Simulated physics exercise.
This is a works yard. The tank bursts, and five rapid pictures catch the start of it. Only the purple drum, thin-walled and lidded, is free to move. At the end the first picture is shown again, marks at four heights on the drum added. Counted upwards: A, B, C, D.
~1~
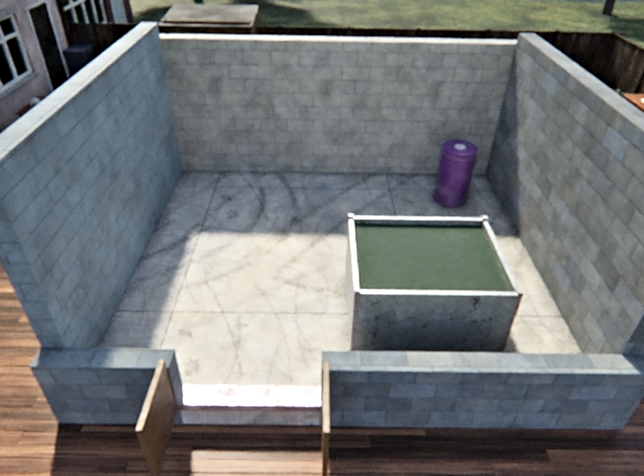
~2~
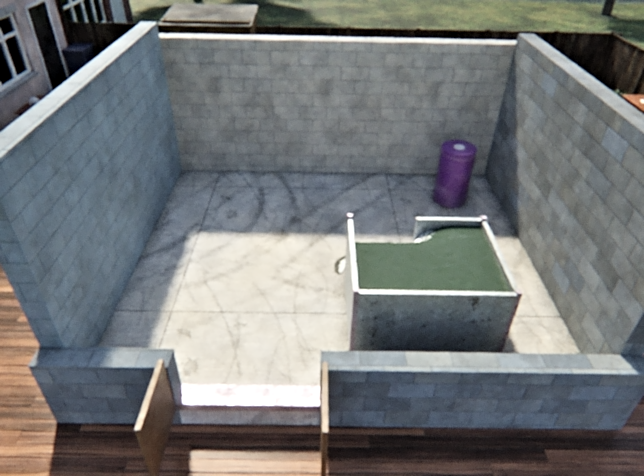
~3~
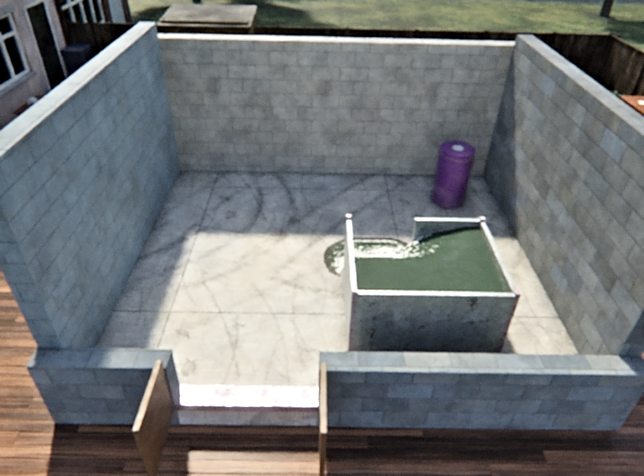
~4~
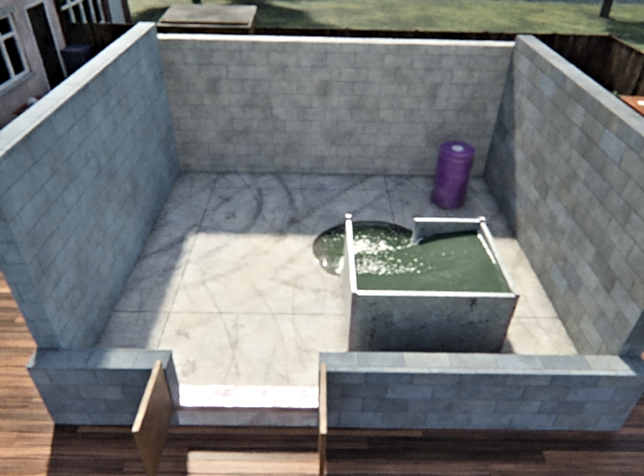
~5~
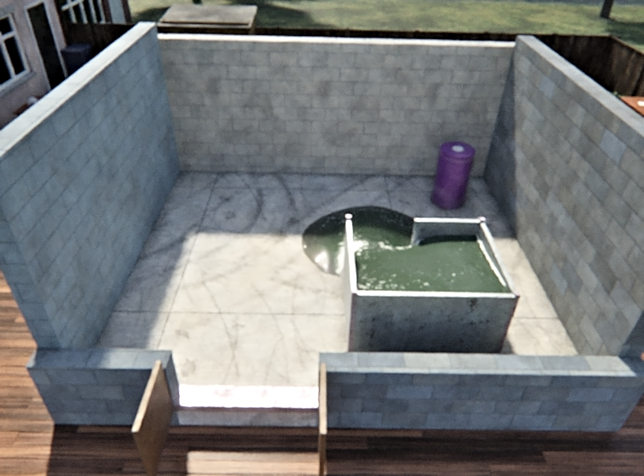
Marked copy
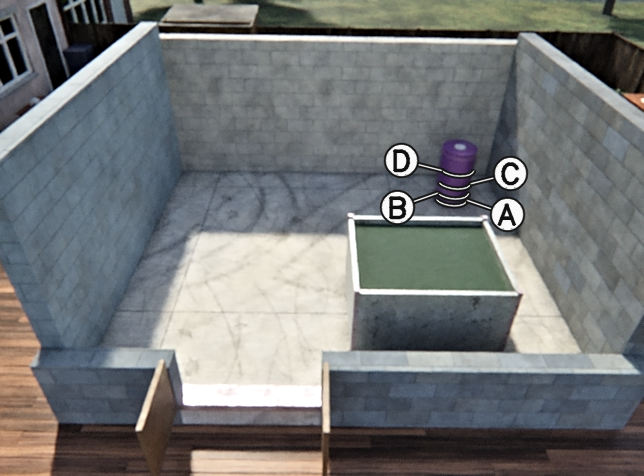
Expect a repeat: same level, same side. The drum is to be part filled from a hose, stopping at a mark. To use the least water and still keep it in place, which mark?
B.
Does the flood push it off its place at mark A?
Yes, it does.
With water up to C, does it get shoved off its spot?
No, not at all.
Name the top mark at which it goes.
Here it is mark A.
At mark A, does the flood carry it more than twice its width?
Yes.
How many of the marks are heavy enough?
Three.
On the marked copy, A at (454, 205); B at (455, 199); C at (457, 189); D at (460, 176); from the bottom up A, B, C, D.
If A is chosen, it is pushed about 6 times its own width away.
If B is chosen, it does not move.
If C is chosen, it does not move.
If D is chosen, it does not move.
